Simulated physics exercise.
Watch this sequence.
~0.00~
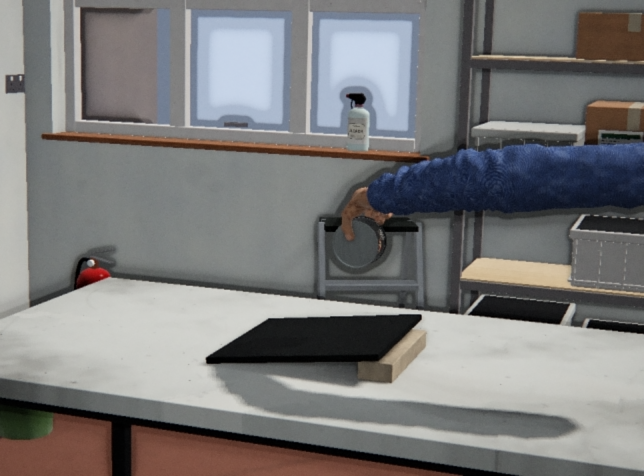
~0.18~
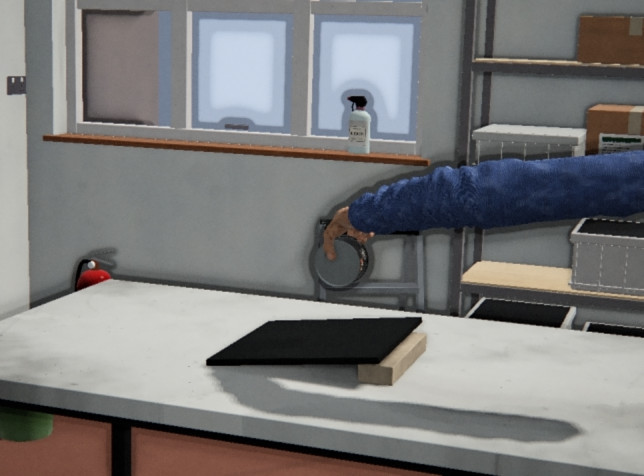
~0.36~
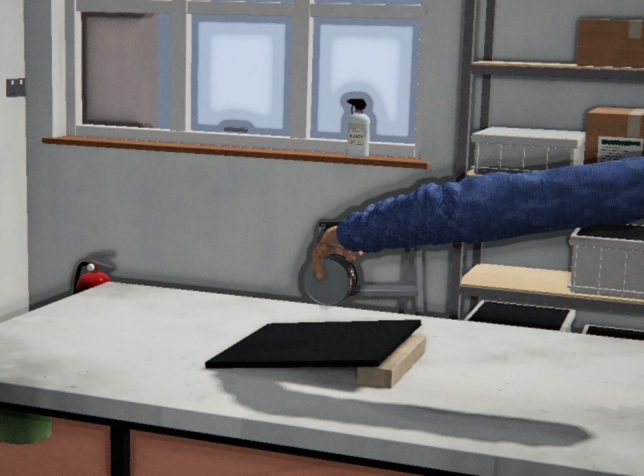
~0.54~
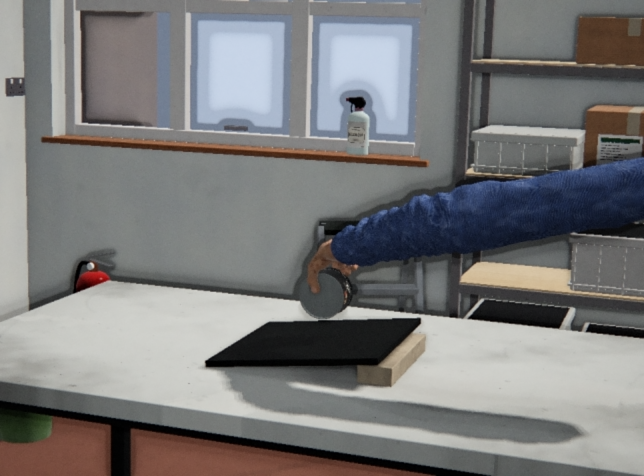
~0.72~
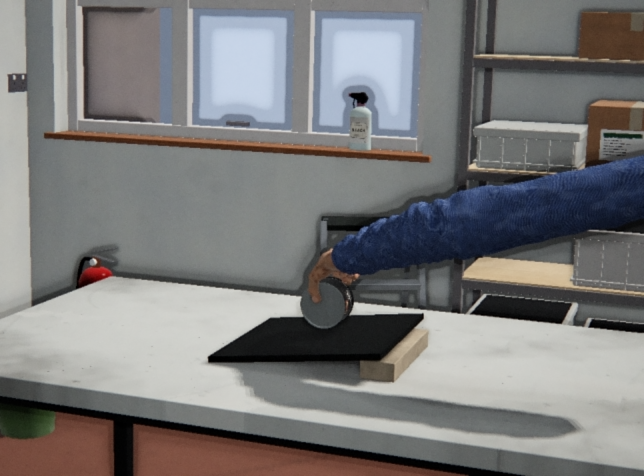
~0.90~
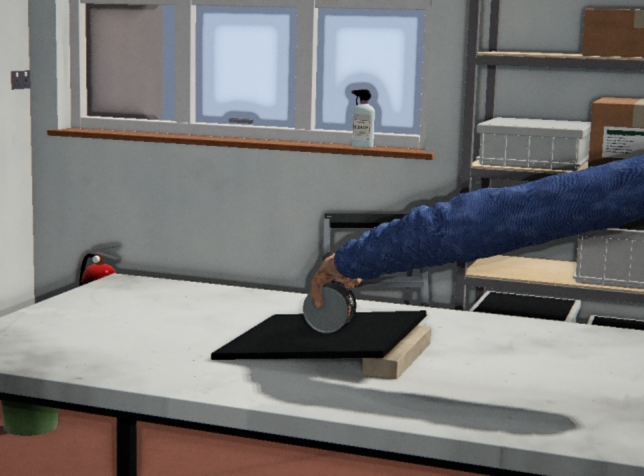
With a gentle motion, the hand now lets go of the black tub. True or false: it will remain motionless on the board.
False.
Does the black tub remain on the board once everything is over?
Off the top.
After 1.80 s, black tub now off the board.
After 2.50 s, things are still on the move.
After 3.10 s, as before.
In the end (3.4 s), off the board, black tub. The black tub runs down the board.
